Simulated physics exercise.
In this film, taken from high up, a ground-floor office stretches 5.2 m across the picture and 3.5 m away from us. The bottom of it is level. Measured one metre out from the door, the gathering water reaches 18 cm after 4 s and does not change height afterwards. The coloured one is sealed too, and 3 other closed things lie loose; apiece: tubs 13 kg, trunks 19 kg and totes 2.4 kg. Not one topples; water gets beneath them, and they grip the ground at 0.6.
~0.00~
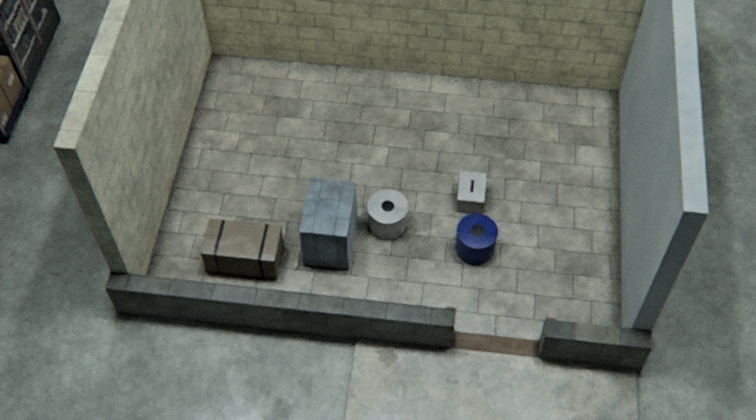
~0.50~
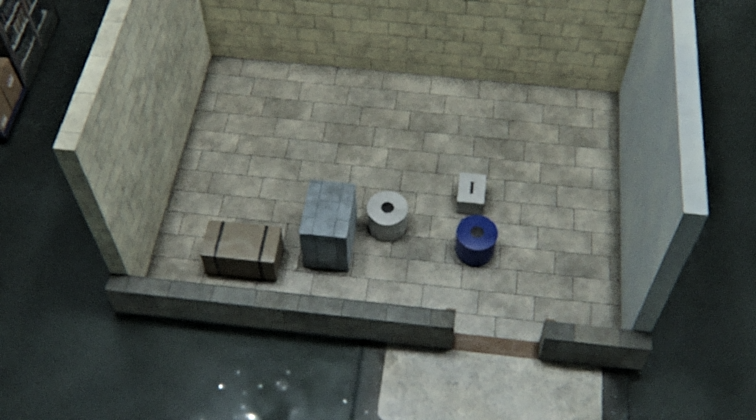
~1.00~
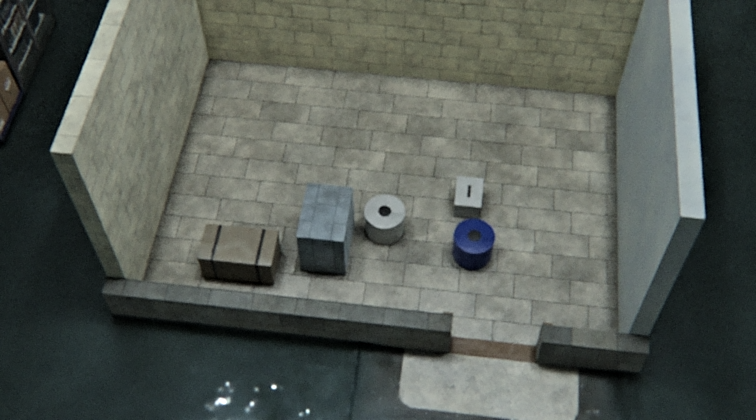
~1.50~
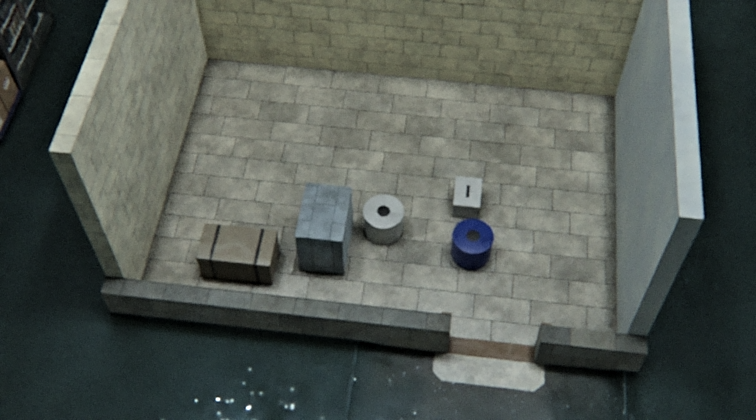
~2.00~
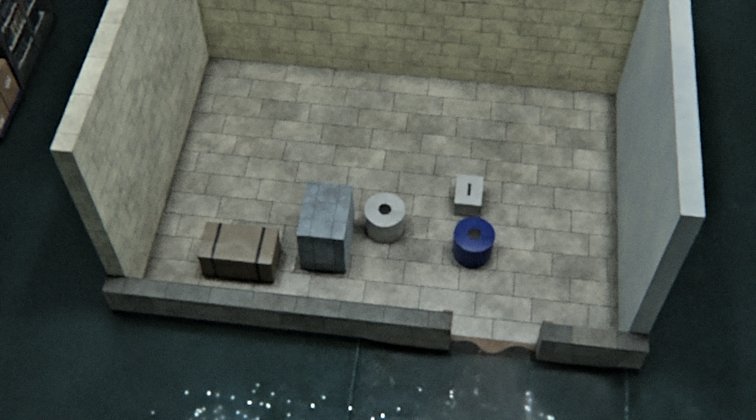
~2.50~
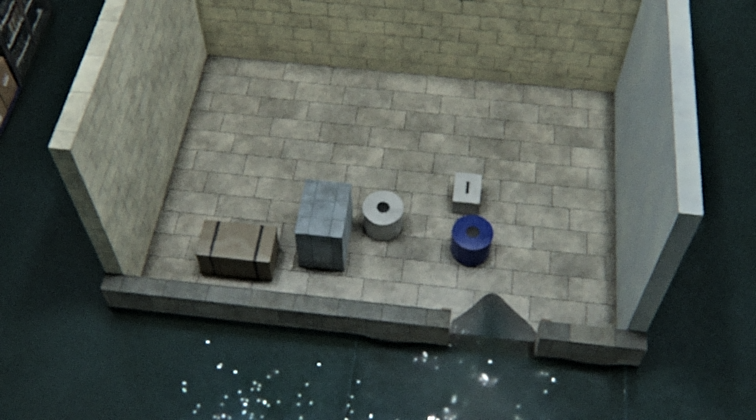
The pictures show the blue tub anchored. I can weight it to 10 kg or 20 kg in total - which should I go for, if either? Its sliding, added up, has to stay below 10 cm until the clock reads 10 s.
Make it 20 kg.
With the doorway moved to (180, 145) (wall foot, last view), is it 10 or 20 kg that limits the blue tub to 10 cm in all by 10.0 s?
There even the lighter works.
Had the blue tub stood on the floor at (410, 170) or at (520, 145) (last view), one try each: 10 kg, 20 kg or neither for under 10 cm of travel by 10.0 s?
Trial 1 - the lower mass works; trial 2 - only the upper mass works.
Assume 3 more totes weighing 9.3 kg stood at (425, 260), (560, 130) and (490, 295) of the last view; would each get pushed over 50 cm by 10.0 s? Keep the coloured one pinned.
Listed in turn, they go beneath the bar, beneath the bar, over the bar.
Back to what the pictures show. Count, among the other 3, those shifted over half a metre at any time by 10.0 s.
Result: 0.
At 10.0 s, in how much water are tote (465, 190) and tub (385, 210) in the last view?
Some 2 cm at the first, some 5 cm at the second.
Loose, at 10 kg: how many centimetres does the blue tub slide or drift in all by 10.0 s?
Total path: Approx. 50 cm.
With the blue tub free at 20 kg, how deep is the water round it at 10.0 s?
About 6 cm.
After 3.5 s the blue tub would be 0 cm from its start with 10 kg and 0 cm from its start with 20 kg; 3 cm of water round it then.
After 4.5 s the blue tub would be 14 cm from its start with 10 kg and 0 cm from its start with 20 kg; 5 cm of water round it then.
After 7.0 s the blue tub would be 45 cm from its start with 10 kg and 0 cm from its start with 20 kg; 5 cm of water round it then.
After 10.0 s the blue tub would be 53 cm from its start with 10 kg and 0 cm from its start with 20 kg; 6 cm of water round it then.
